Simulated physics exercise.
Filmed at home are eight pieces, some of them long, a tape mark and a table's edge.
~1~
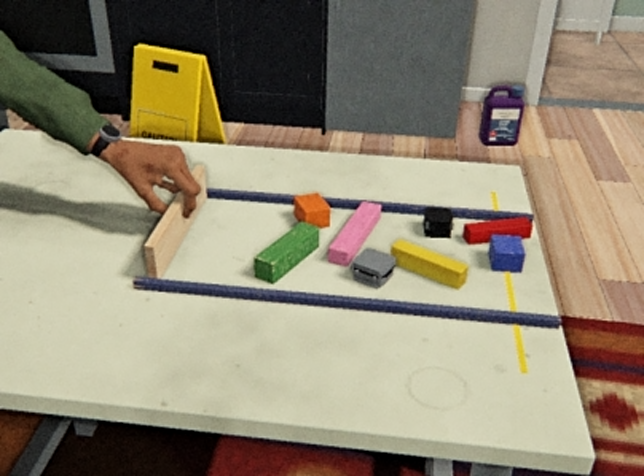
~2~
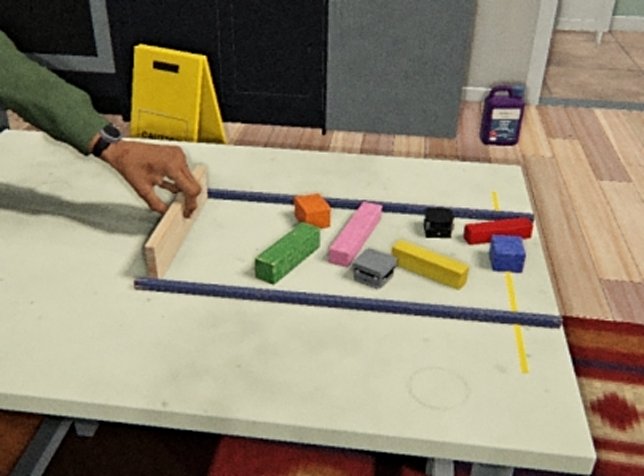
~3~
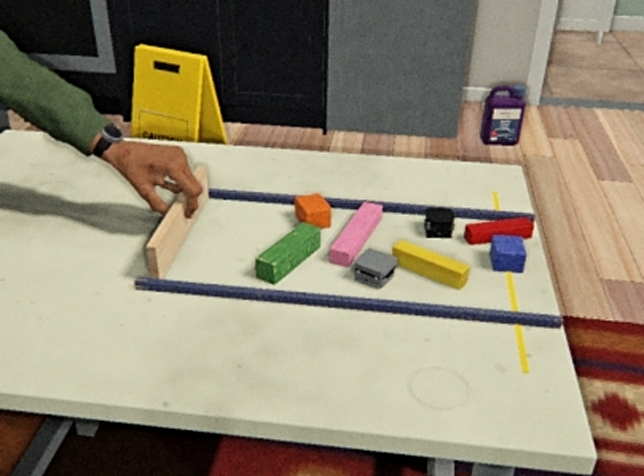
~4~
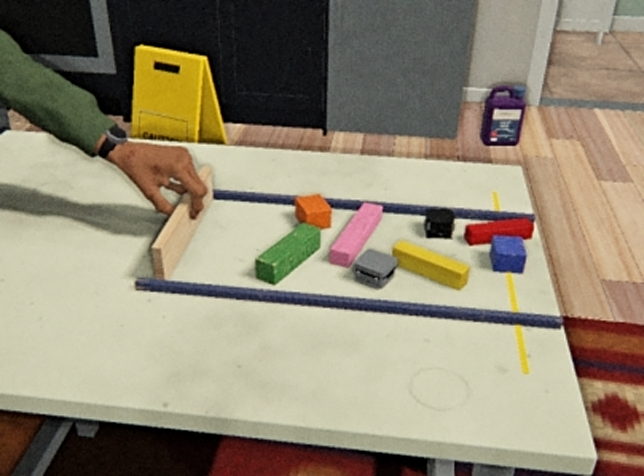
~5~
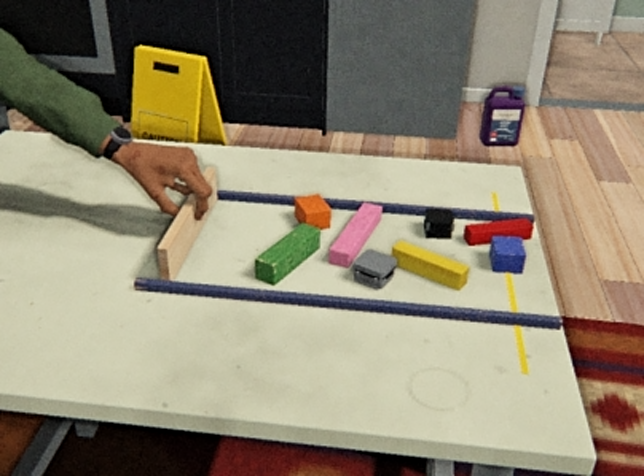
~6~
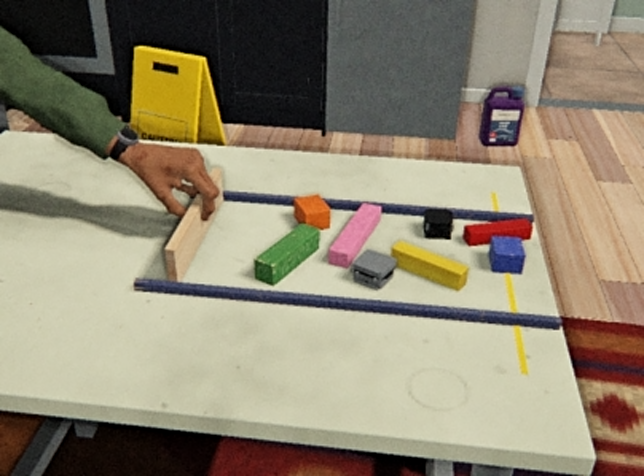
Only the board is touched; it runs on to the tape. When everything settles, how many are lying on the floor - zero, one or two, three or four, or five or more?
When it settles, three or four are on the floor.
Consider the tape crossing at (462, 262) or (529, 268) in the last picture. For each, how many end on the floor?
The first gives 1 and the second gives 6.
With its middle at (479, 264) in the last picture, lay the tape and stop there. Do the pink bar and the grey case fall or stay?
Here the pink bar is on by the end and the grey case is on by the end.
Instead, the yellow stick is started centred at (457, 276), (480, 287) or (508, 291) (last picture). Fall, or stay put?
One place at a time, it goes down; then it goes down; then it goes down.
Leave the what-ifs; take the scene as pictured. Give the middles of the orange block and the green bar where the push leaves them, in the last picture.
Orange block at (517, 232), green bar at (522, 273).
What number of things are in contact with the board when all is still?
The number is 2.
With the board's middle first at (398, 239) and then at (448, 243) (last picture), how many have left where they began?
Note: First position 7; second position 8.
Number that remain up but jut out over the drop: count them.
The total would be 2.
Soon after, none off yet; blue block at rest near (507, 255); red stick at rest near (498, 233); black case at rest near (438, 225).
After that, none off yet; blue block at rest near (507, 255); red stick at rest near (498, 233); black case moving near (442, 226).
And then, none off yet; blue block displaced about its own width near (530, 255); red stick tilting well over near (551, 247); black case displaced well along near (521, 233).
In the end, the number that fall off is three or four; gone, yellow stick, black case, red stick and blue block.
